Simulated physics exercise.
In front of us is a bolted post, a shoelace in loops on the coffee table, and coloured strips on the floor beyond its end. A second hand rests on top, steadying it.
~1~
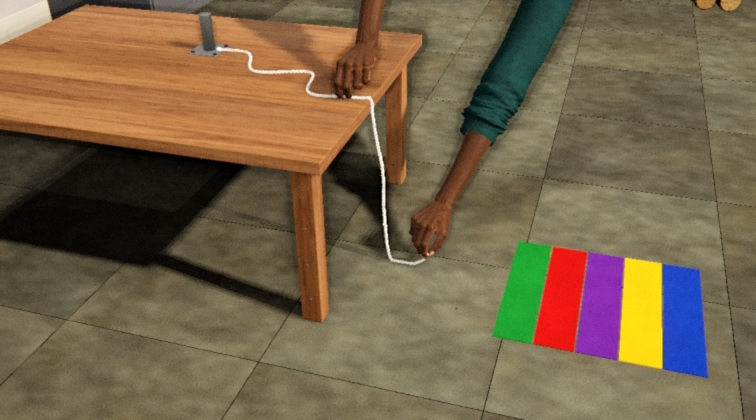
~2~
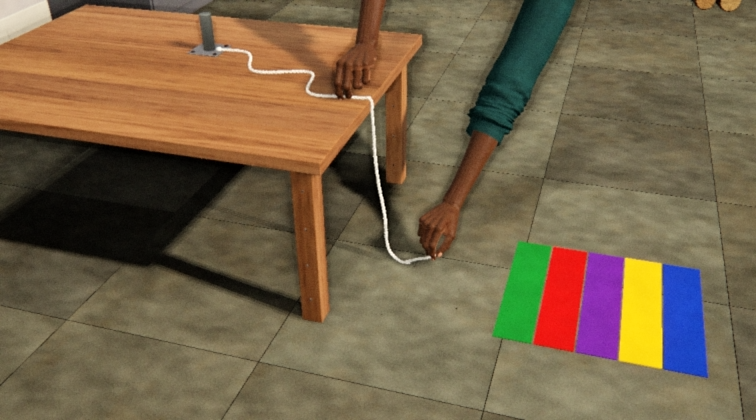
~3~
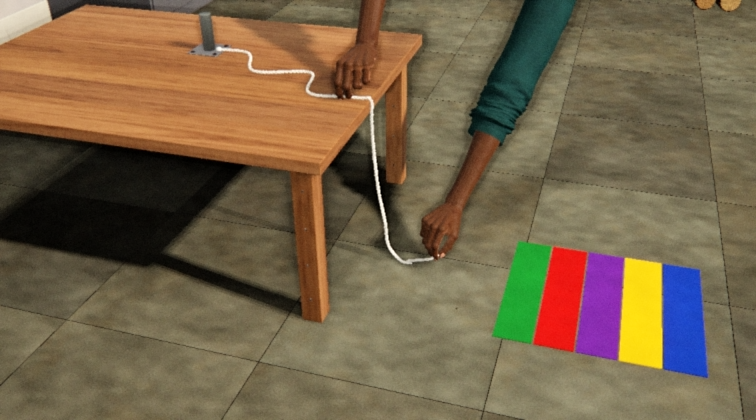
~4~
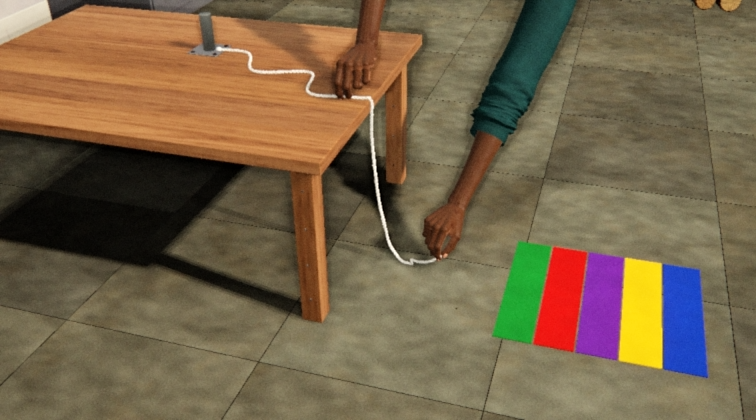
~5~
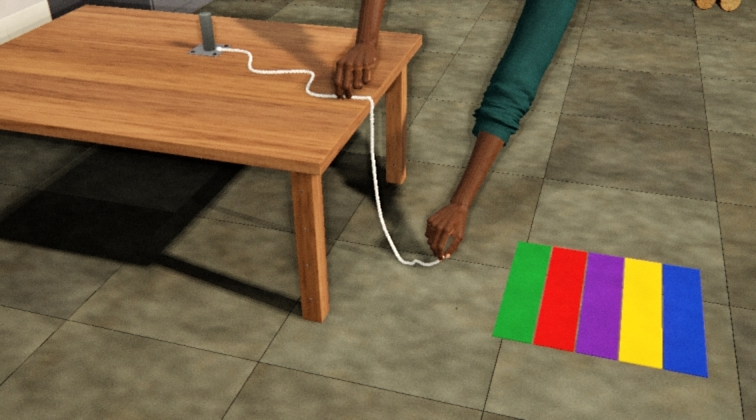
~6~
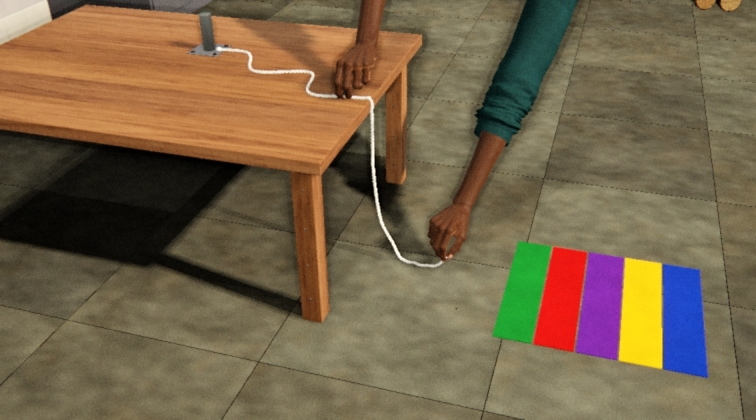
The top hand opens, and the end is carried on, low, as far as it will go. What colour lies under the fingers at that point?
Purple.
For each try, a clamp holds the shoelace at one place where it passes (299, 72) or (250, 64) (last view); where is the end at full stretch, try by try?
In order: Close to (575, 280) and close to (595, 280).
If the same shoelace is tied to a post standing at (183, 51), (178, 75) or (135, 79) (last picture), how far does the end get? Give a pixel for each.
About (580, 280), (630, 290) and (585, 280).
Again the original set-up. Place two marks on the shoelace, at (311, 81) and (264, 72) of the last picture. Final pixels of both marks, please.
They finish at (347, 83) and (291, 69) respectively.
Soon after, end near (529, 271); over green.
Then, end near (580, 280); over red.
At full stretch, end near (611, 285); over purple. The purple one.
